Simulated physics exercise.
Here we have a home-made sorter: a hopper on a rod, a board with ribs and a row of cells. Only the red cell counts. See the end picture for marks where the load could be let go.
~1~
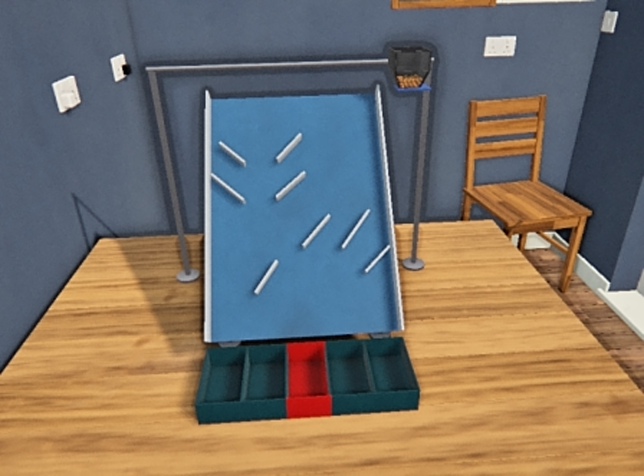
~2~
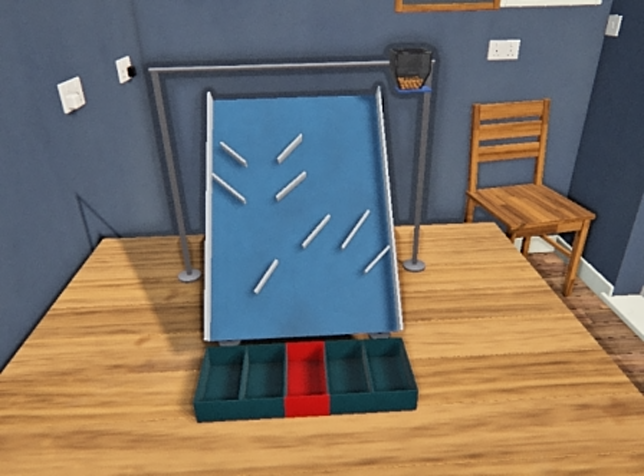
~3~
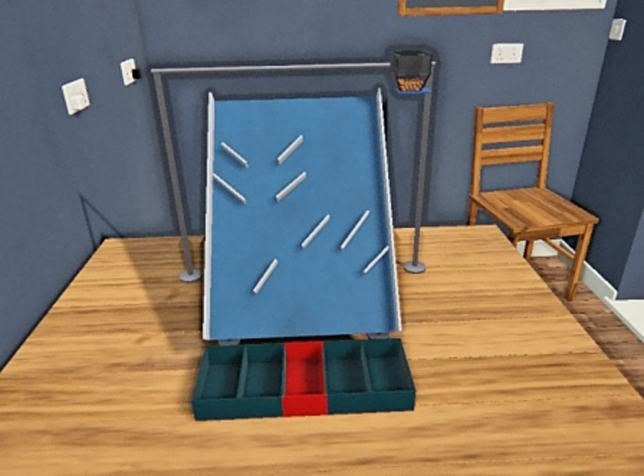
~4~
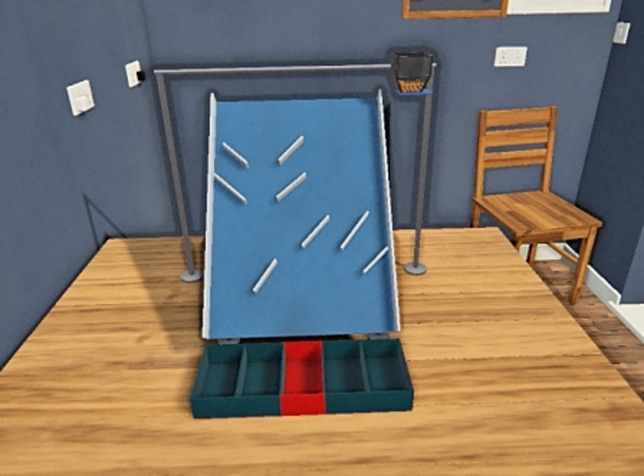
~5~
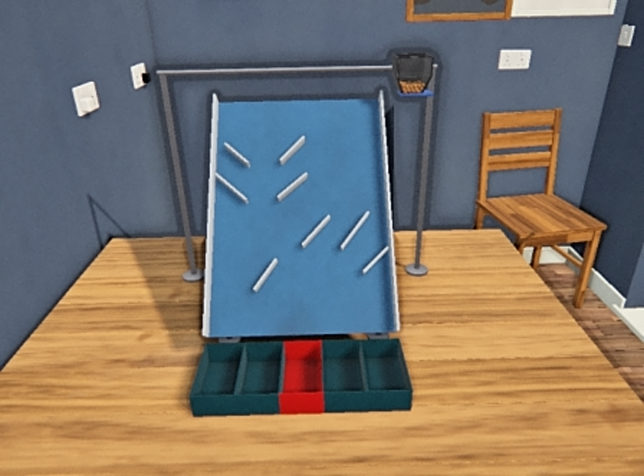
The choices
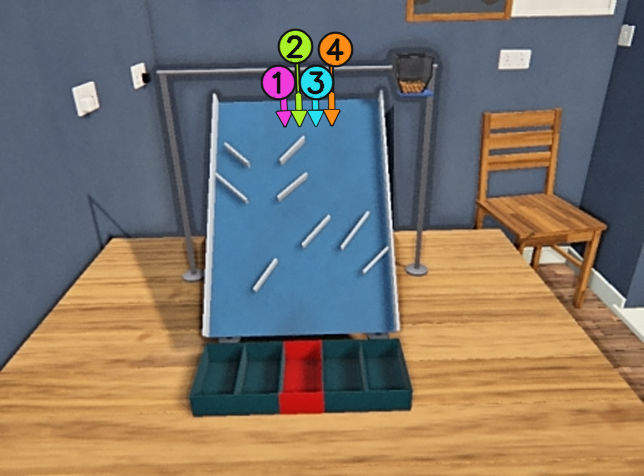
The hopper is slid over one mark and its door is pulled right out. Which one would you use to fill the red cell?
Go for 4.
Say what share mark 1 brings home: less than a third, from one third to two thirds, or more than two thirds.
Less than a third.
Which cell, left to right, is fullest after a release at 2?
It is the first one.
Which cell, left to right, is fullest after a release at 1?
The first from the left.
On the marked copy, mark 1 meets the board at (284, 120); mark 2 meets the board at (299, 120); mark 3 meets the board at (315, 120); mark 4 meets the board at (331, 119).
With 1, none in the red cell, nearly all in other cells, a small part outside the box.
With 2, a small part in the red cell, most in other cells, a small part outside the box.
With 3, about a quarter in the red cell, most in other cells.
With 4, about half in the red cell, about half in other cells.
